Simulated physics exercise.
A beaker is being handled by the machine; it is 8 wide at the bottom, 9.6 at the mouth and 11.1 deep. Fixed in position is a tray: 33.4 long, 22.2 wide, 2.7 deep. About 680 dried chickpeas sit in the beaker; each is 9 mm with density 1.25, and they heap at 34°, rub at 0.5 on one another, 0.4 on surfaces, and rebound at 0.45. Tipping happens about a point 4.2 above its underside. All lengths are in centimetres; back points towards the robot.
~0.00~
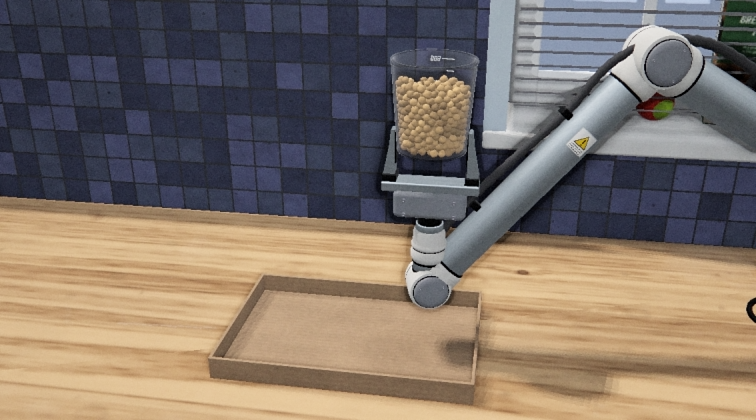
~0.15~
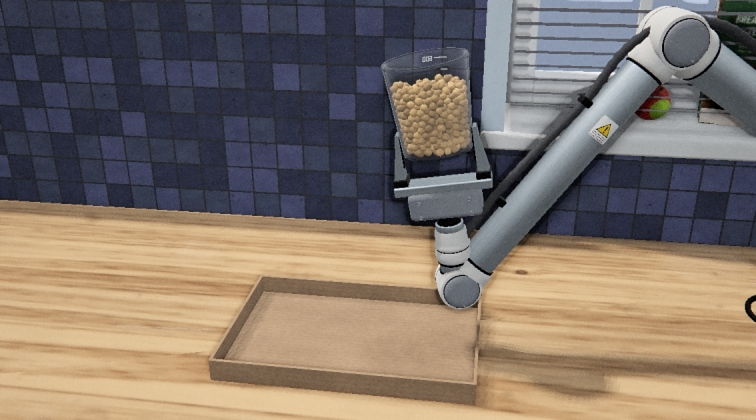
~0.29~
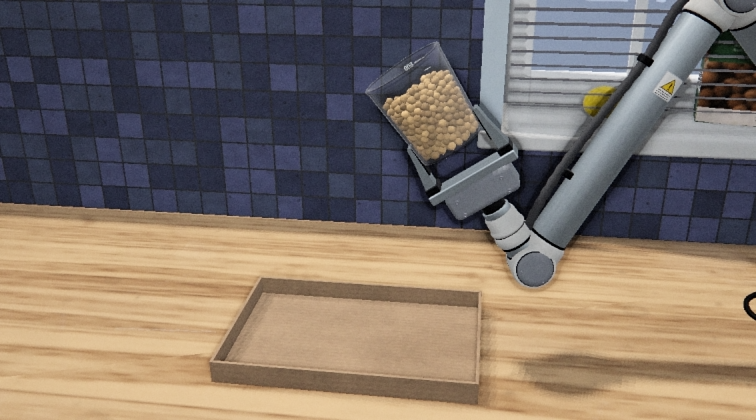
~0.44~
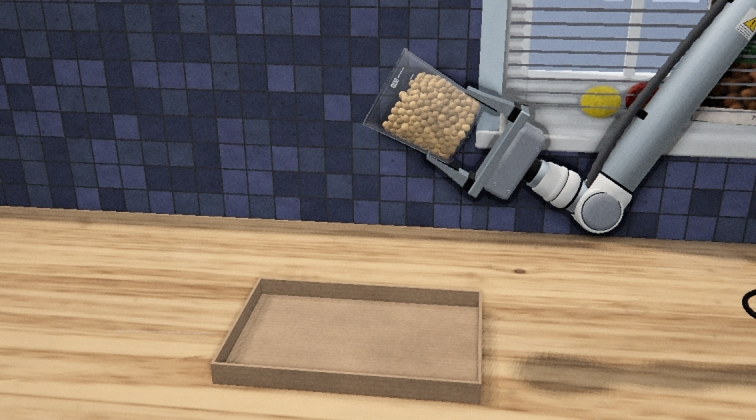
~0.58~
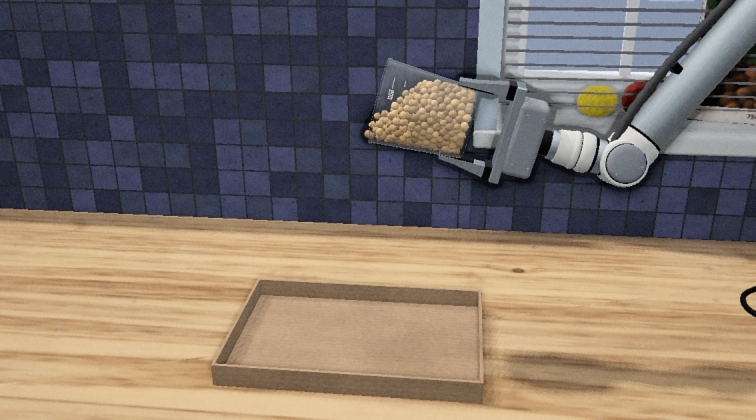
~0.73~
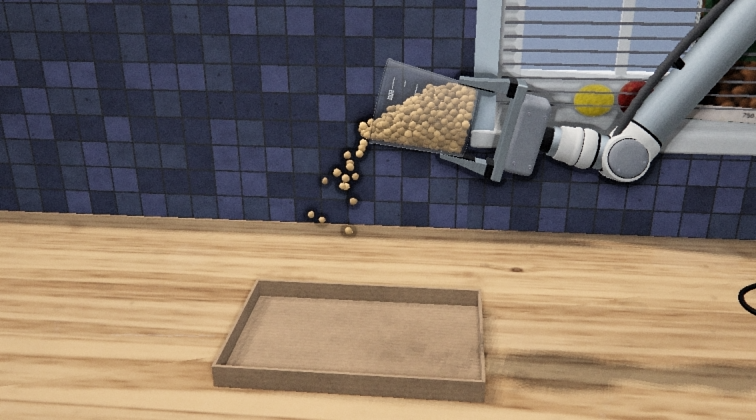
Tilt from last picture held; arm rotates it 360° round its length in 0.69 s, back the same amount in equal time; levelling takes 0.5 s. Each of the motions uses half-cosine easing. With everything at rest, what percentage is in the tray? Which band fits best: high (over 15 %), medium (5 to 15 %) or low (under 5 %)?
The high band fits best.
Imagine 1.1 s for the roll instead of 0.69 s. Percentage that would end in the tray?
In that case roughly 50 percent.
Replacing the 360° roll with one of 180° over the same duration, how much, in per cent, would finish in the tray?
Then roughly 30 per cent.
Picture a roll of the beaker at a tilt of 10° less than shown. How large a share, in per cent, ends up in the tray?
The share would be around 10 per cent.
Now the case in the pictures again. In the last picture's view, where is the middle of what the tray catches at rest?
Roughly pixel (304, 339).
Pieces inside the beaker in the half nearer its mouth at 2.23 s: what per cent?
It comes to around 35 per cent, more or less.
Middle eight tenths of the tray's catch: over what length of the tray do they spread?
I'd put it at around 20 cm.
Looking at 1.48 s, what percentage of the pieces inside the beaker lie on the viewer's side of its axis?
Some 55 percent of the contents is nearer the viewer than the centre line.
By 1.48 s, tipped 78°, highest piece 36 above the table; 527 in the beaker, 118 in the tray, 3 on the table or floor, 31 in flight or on a rim.
By 2.23 s, tipped 67°, highest piece 35 above the table; 435 in the beaker, 215 in the tray, 8 on the table or floor, 21 in flight or on a rim.
By 2.81 s, upright, highest piece 37 above the table; 431 in the beaker, 237 in the tray, 10 on the table or floor, 1 in flight or on a rim.
By 3.51 s, upright, highest piece 37 above the table; 431 in the beaker, 238 in the tray, 10 on the table or floor.
Final count, 431 in the beaker, 238 in the tray, 10 on the table or floor. That is 35 % in the tray.
